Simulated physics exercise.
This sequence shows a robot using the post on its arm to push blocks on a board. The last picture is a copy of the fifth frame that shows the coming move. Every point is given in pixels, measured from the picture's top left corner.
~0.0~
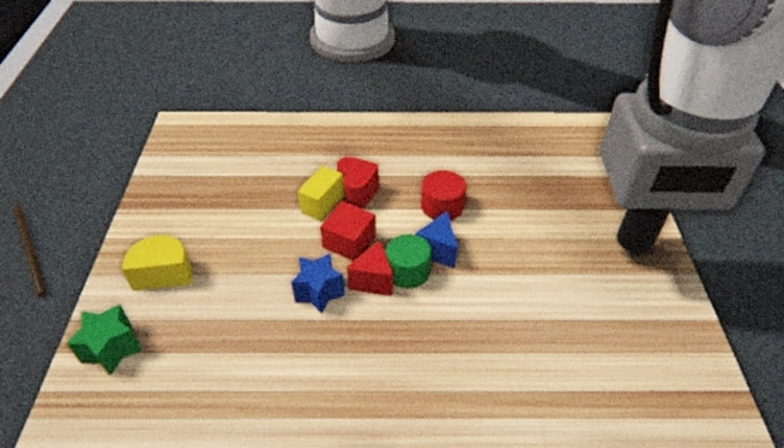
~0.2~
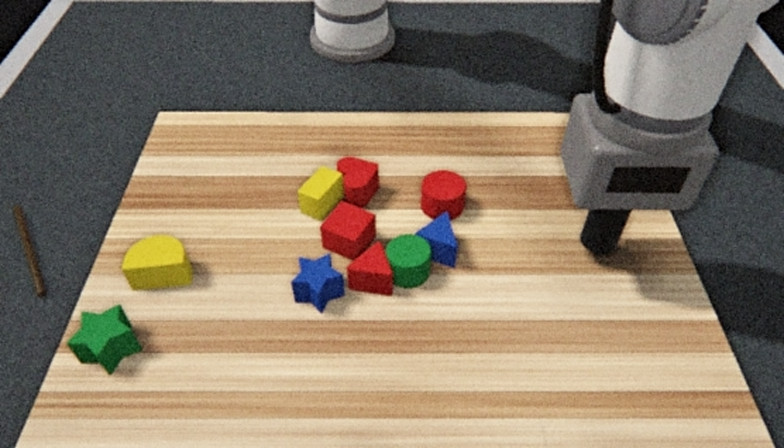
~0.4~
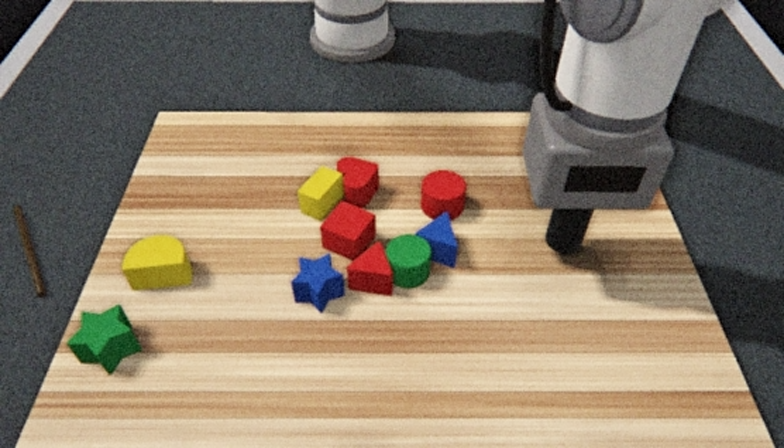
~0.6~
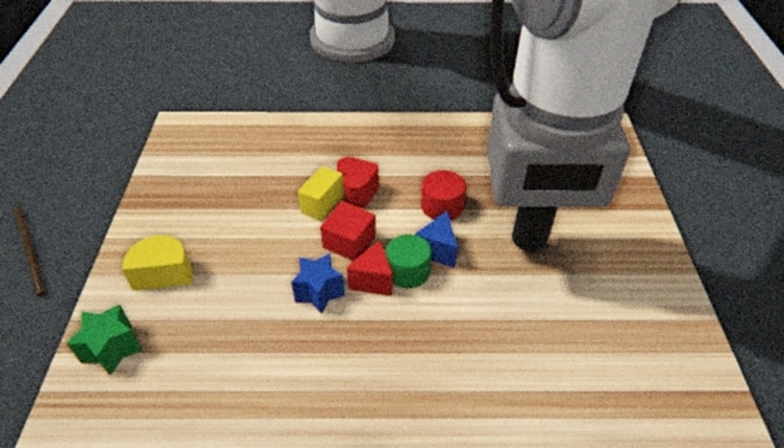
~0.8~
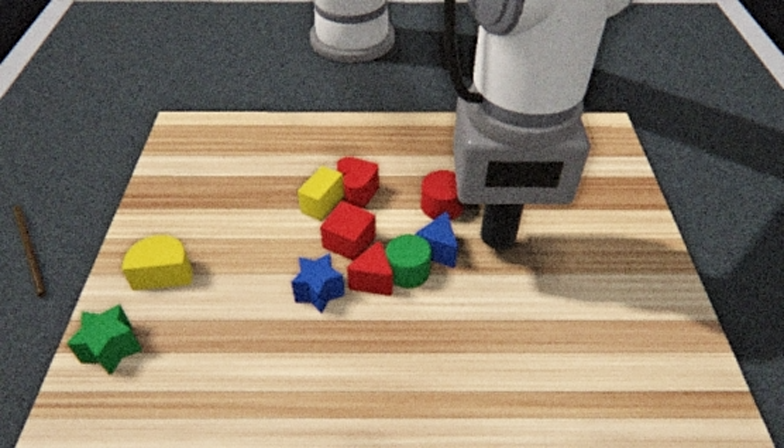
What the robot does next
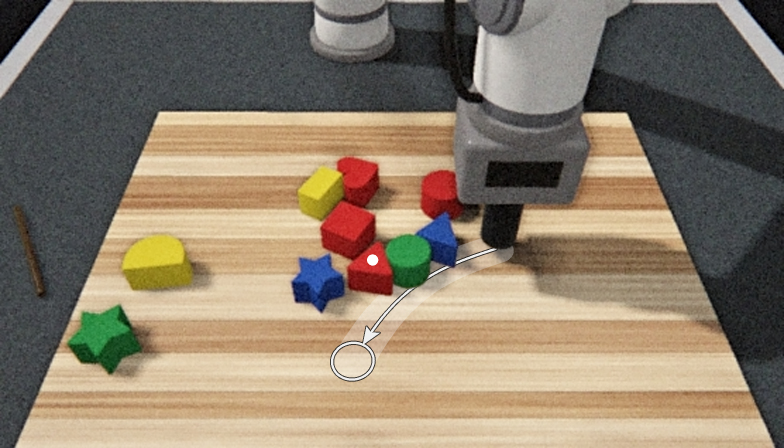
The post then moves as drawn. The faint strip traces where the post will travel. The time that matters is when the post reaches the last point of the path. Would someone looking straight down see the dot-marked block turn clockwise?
No, that is not how it ends up.
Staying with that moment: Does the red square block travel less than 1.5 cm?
That would be a yes.
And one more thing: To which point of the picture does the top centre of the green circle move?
It is at (375, 249).
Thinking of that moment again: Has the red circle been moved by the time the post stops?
I believe not.
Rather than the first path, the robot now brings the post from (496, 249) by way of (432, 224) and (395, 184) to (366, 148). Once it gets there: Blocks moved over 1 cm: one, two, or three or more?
I'm going with two.
The line goes from (496, 249) by way of (440, 271) and (391, 308) to (353, 361); the dot is on the red triangle.
The first path, step by step. One third of the way, post at (440, 259); red triangle at (365, 264); green circle at (399, 249); blue triangle at (421, 224), turned 35° clockwise.
Two thirds of the way, post at (391, 296); blue star block at (306, 277), turned 30° clockwise; red triangle at (344, 267), turned 35° anticlockwise; green circle at (375, 249); blue triangle at (420, 223), turned 40° clockwise.
At the end, post at (352, 349); blue star block at (306, 277), turned 30° clockwise; red square block unmoved; red triangle at (344, 267), turned 35° anticlockwise; green circle at (375, 249); blue triangle at (420, 223), turned 40° clockwise; red circle unmoved.
